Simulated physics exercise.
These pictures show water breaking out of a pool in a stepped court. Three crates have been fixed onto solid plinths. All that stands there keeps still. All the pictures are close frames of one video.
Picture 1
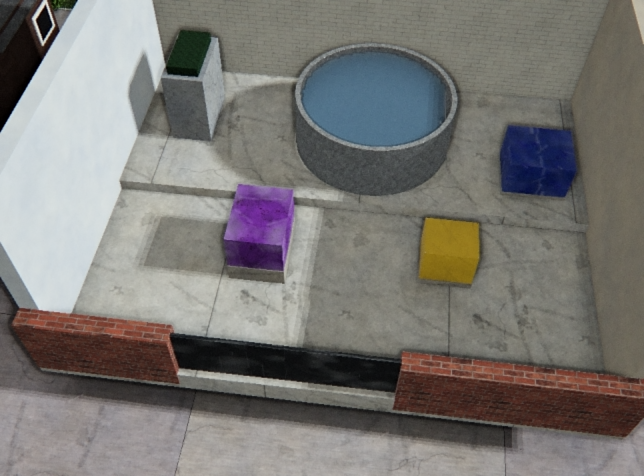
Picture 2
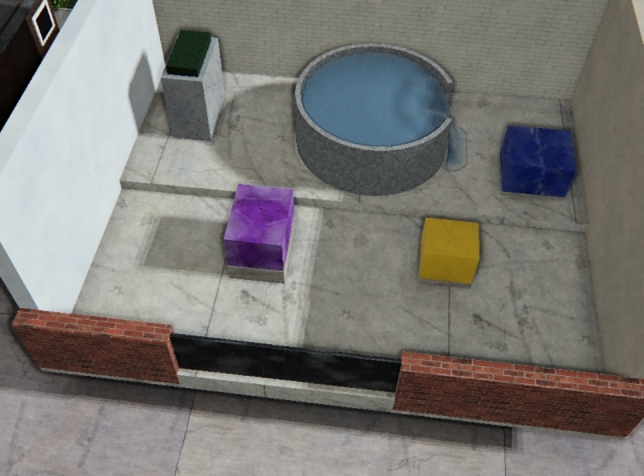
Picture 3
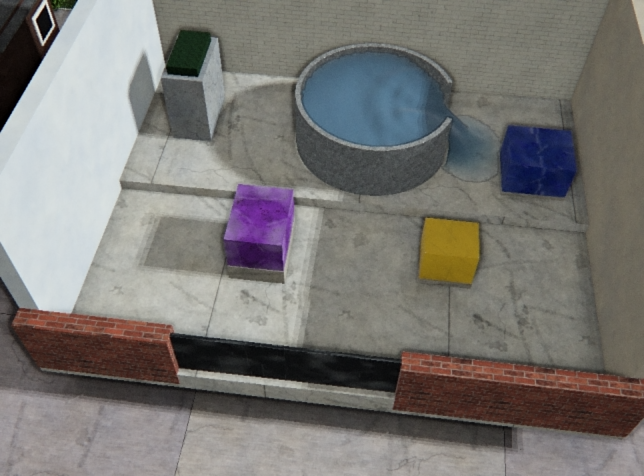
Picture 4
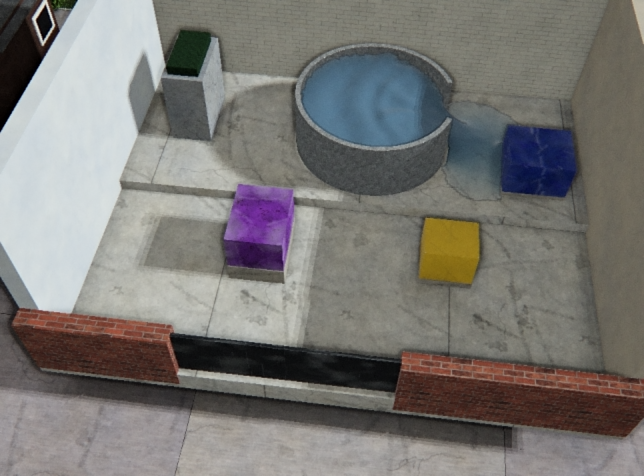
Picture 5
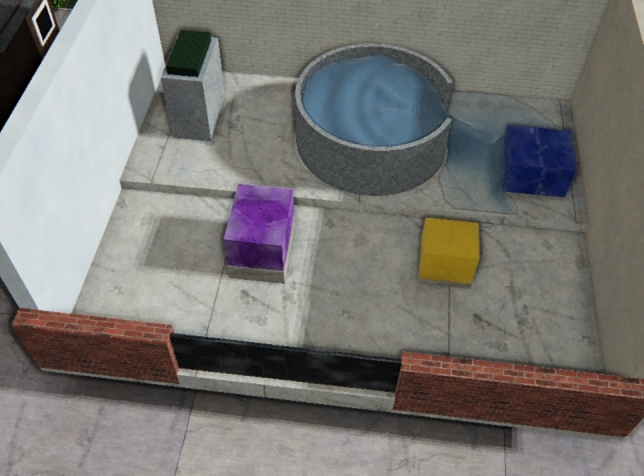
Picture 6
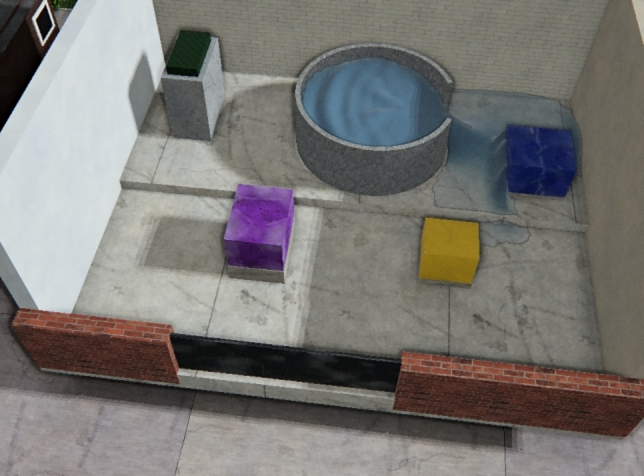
Water pouring from a gap in the right side of a round stone pool, spreading across paving and around a blue block.
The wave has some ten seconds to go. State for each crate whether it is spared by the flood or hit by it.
The blue crate is hit; the purple crate is spared; the yellow crate is hit.
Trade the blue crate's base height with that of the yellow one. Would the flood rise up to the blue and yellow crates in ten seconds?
I reckon the blue crate is inundated but the yellow crate is inundated.
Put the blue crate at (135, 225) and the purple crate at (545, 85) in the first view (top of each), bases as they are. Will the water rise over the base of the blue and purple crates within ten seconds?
So the blue crate gets reached and the purple crate gets reached.
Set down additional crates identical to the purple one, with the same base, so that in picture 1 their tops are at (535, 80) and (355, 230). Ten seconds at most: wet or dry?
Going in order, the first does get wet and the second stays untouched.
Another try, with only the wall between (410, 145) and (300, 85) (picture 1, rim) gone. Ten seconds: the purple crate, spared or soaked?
The purple one is reached.
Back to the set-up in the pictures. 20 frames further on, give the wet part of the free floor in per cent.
My estimate is close to 55 per cent.
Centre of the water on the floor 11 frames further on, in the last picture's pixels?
That comes out near (419, 152).
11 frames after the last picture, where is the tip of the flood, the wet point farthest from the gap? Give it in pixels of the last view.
My guess is roughly (597, 403).
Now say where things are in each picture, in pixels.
The first picture shows the pool at (376, 98) is whole and still.
In the second picture, water pours out at (445, 133) and has run to (447, 168).
In the third picture, the front is at (496, 161), out from the gap at (445, 133).
In the fourth picture, the front is at a hidden place, out from the gap at (445, 134).
In the fifth picture, water pours out at (445, 134) and has run to a hidden place.
In the sixth picture, the front is at (571, 113), out from the gap at (445, 133).
A moment on, water covers 25 % of the floor; the blue crate water round its plinth, the purple crate not reached, the yellow crate water round its plinth.
Next, water covers 40 % of the floor; the blue crate water round its plinth, the purple crate water round its plinth, the yellow crate water round its plinth.
Then, water covers 55 % of the floor; the blue crate water round its plinth, the purple crate water round its plinth, the yellow crate water round its plinth.
Later, water covers 85 % of the floor; the blue crate water round its plinth, the purple crate water round its plinth, the yellow crate water round its plinth.
In the end, water covers 90 % of the floor; the blue crate was topped, the purple crate stayed above the water, the yellow crate was topped.
